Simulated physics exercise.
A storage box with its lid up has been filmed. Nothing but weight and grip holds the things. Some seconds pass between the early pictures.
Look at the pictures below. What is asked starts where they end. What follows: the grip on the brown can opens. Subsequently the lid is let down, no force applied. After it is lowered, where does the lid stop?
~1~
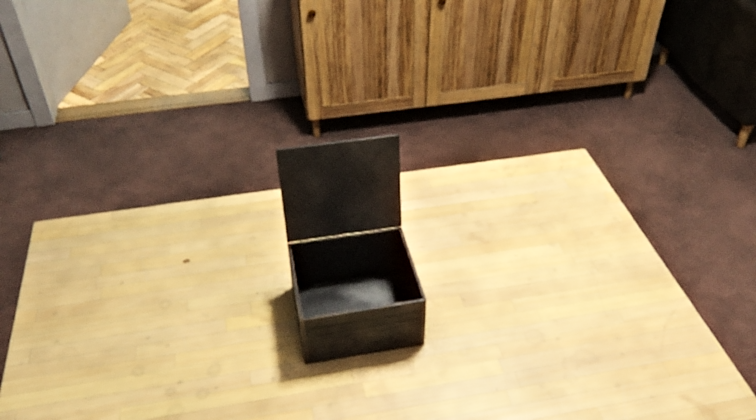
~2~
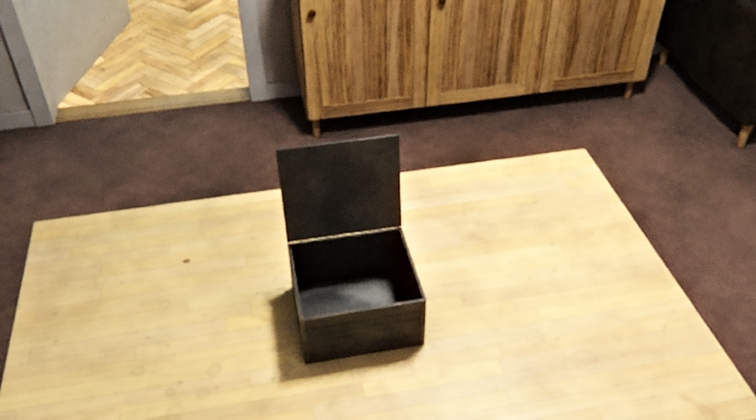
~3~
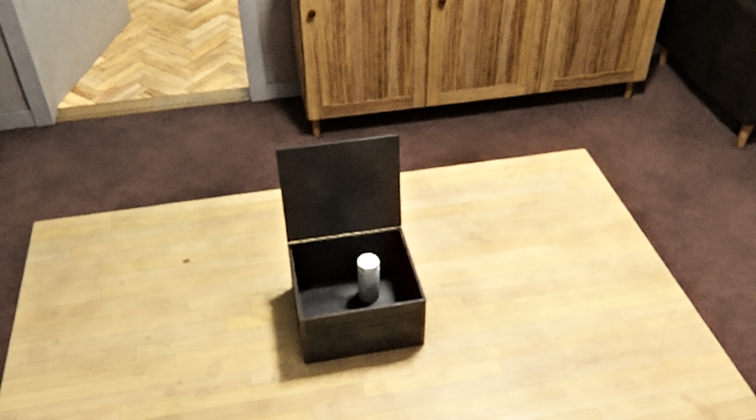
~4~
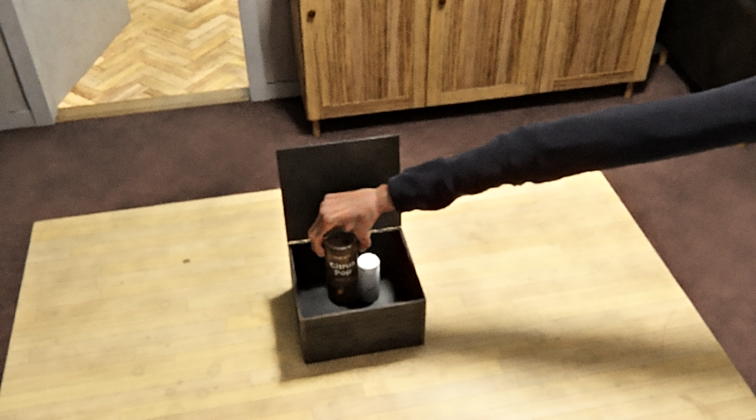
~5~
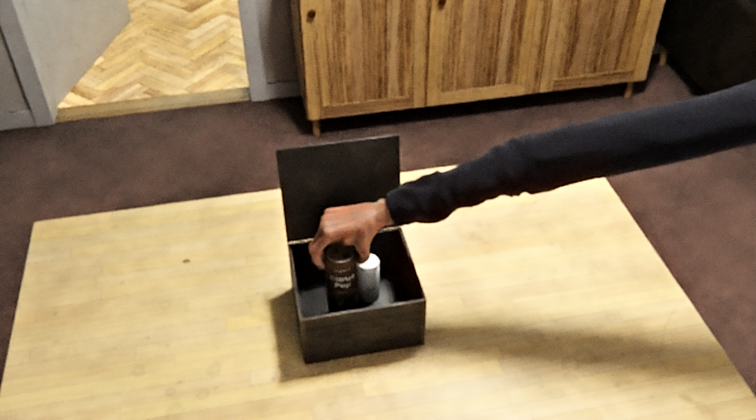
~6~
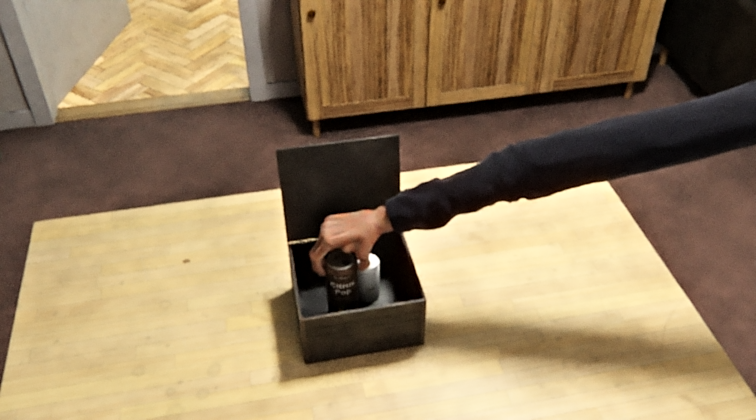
The lid is going to stay parted from the rim.
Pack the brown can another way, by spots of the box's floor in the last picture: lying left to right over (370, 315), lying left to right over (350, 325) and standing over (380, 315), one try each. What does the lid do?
So: First go, the lid gets all the way down; second go, it gets all the way down; third go, it can't get down.
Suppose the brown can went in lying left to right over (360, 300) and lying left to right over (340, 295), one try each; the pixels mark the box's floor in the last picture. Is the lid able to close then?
Well, the first time the lid gets all the way down, and the second time it gets all the way down.
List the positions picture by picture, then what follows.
In the first picture, the last thing is not in view yet.
In the second picture, the last thing is not in view yet.
In the third picture, the last thing is not in view yet; white shaker (369, 279).
The fourth picture shows coming down; brown can (342, 269); white shaker (369, 279).
The fifth picture shows coming down; brown can (342, 282); white shaker (369, 279).
The sixth picture shows put in, still held; brown can (342, 289); white shaker (369, 279).
Then, 1.10 s past the last view, lid starting down.
Then, 1.50 s past the last view, lid 66° above the rim.
Then, 1.80 s past the last view, lid 34° above the rim.
Then, 2.80 s past the last view, lid 28° above the rim.
Finally, lid 28° above the rim; both still in place. Final places as the last picture's camera would see them, brown can near (342, 289).
